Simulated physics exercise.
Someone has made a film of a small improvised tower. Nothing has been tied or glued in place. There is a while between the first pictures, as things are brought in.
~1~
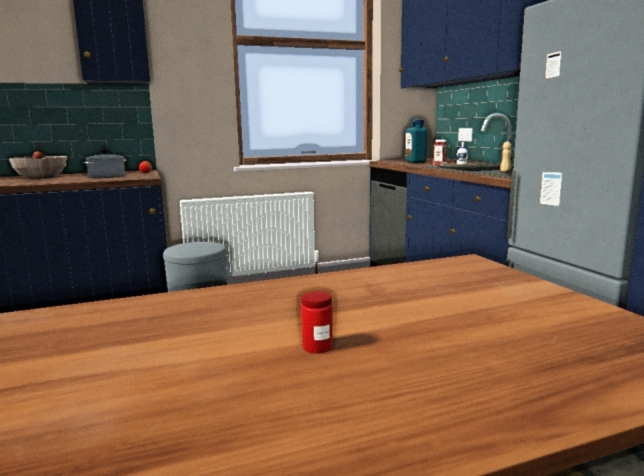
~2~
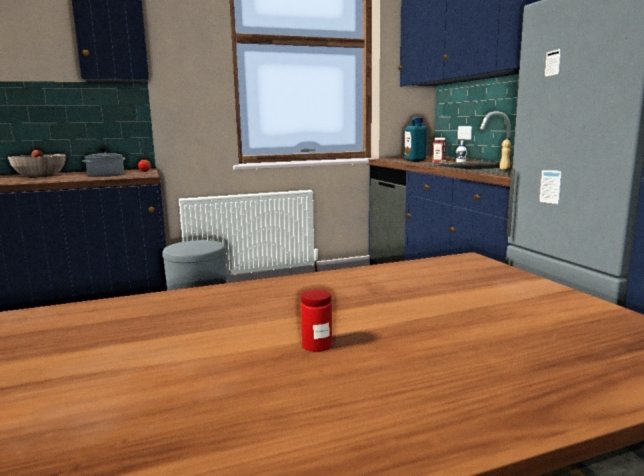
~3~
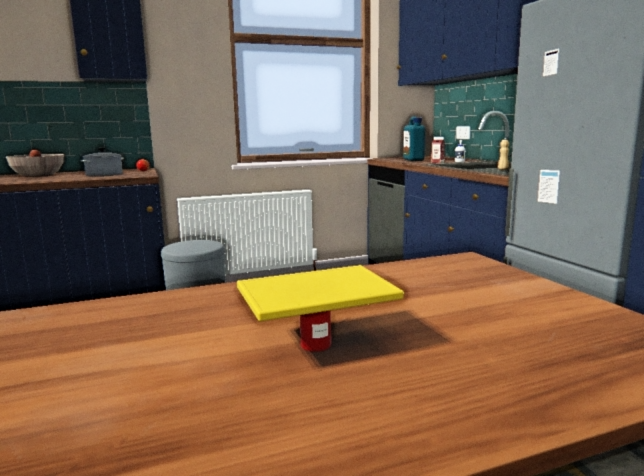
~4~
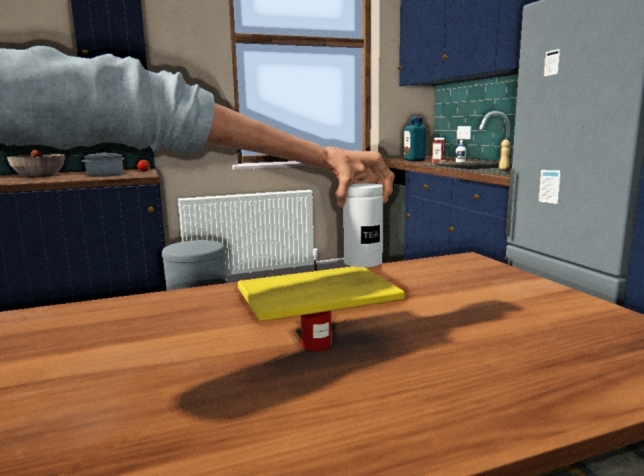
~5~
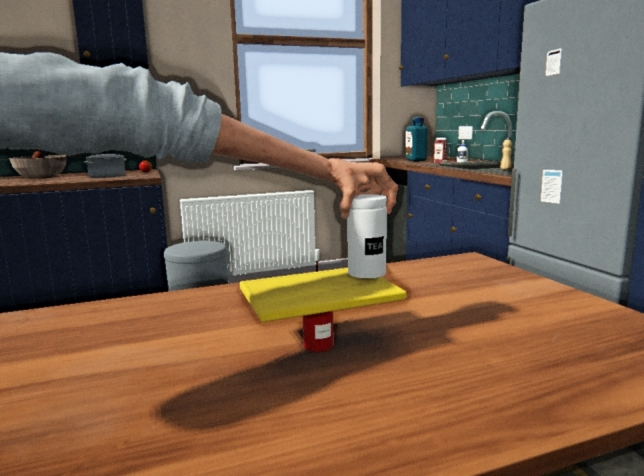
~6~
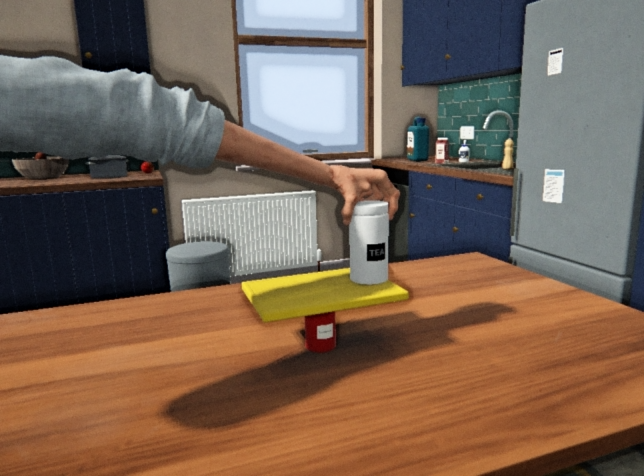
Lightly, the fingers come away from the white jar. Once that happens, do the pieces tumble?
Yes. Doesn't stay put.
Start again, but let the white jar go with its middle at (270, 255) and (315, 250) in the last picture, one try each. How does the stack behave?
It tips over first and stays steady second.
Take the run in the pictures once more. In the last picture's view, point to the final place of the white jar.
In the final view it sits at roughly (418, 309).
Then, 0.30 s later than the last frame, white jar now fallen; yellow lid tilted by 47°.
Then, 0.40 s later than the last frame, yellow lid tilted by 66°.
Then, 0.60 s later than the last frame, yellow lid tilted by 53°.
When it is over, fallen, white jar; lying over in the stack, yellow lid; red jar as before. End places, in pixels of the last picture, white jar near (418, 308). The stack loses its balance.
